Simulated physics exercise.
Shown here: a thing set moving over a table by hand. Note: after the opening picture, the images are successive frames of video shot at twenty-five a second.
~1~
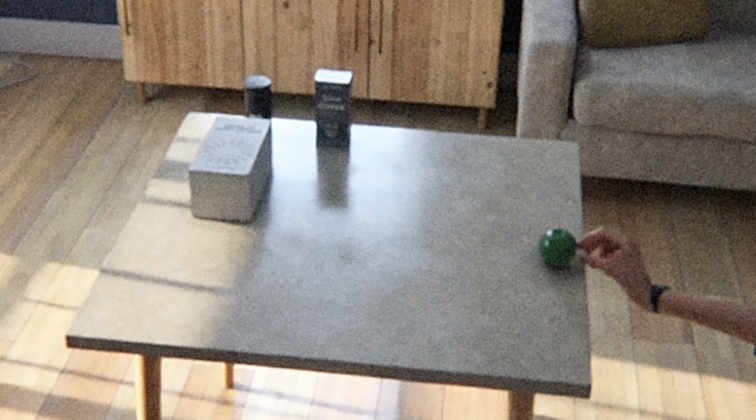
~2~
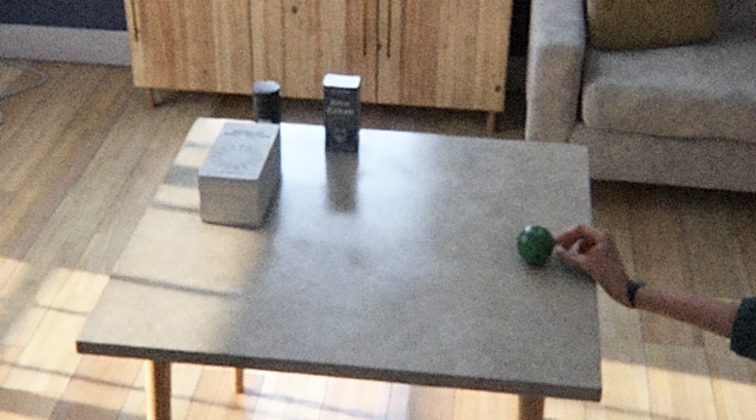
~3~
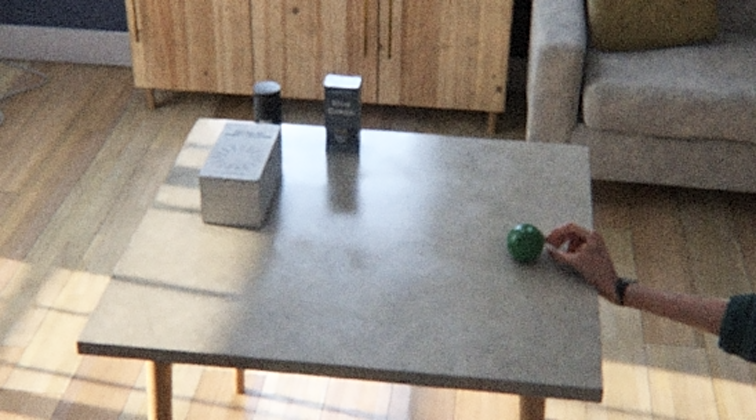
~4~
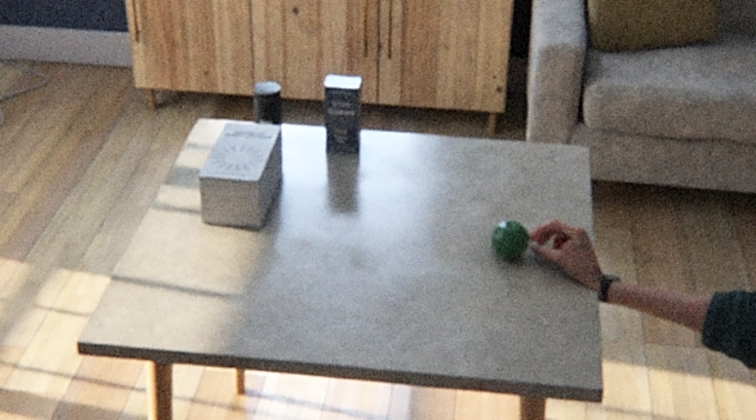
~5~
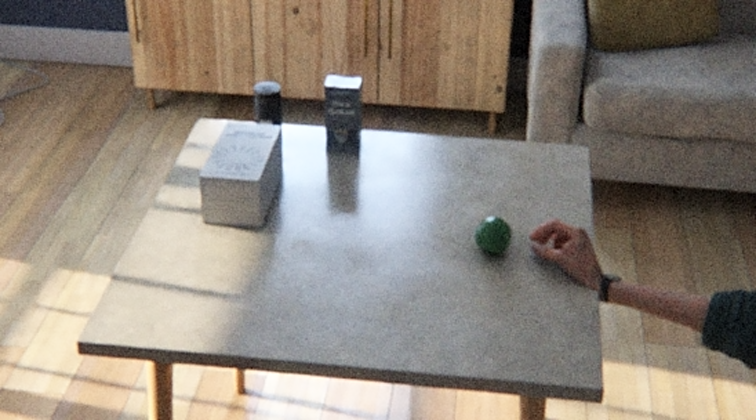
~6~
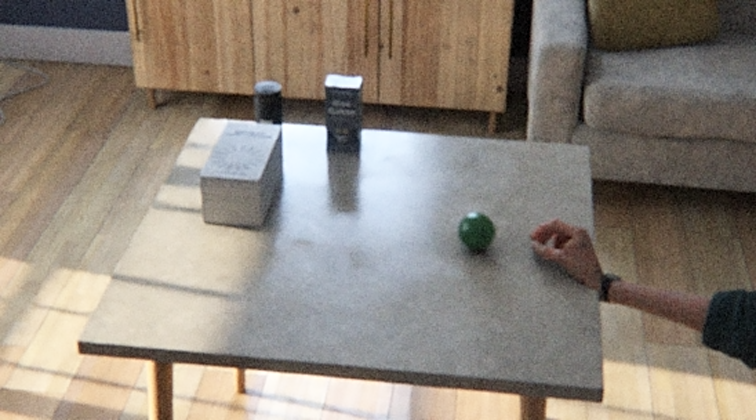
At the start, a hand at the right side of a gray table touches a green apple, with a thick book, a small box and a dark cylinder farther back. The hand pushes the apple left across the tabletop, then stays back while the apple rolls a little farther left on its own.
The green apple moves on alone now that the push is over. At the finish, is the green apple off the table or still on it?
Still on it.
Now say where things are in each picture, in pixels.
The first picture shows under the hand; green apple (558, 247).
The second picture shows under the hand; green apple (536, 244).
The third picture shows under the hand; green apple (526, 242).
The fourth picture shows green apple (510, 239).
The fifth picture shows green apple (493, 236) shifted a little.
The sixth picture shows green apple (476, 232) shifted about its own width.
Then, 0.20 s on from there, green apple shifted well along near (396, 214).
Then, 0.40 s on from there, green apple shifted well along near (323, 198).
Then, 0.70 s on from there, green apple shifted well along near (301, 185).
In the end, moved from the start, green apple. At the end, from the last picture's camera, green apple near (323, 175).
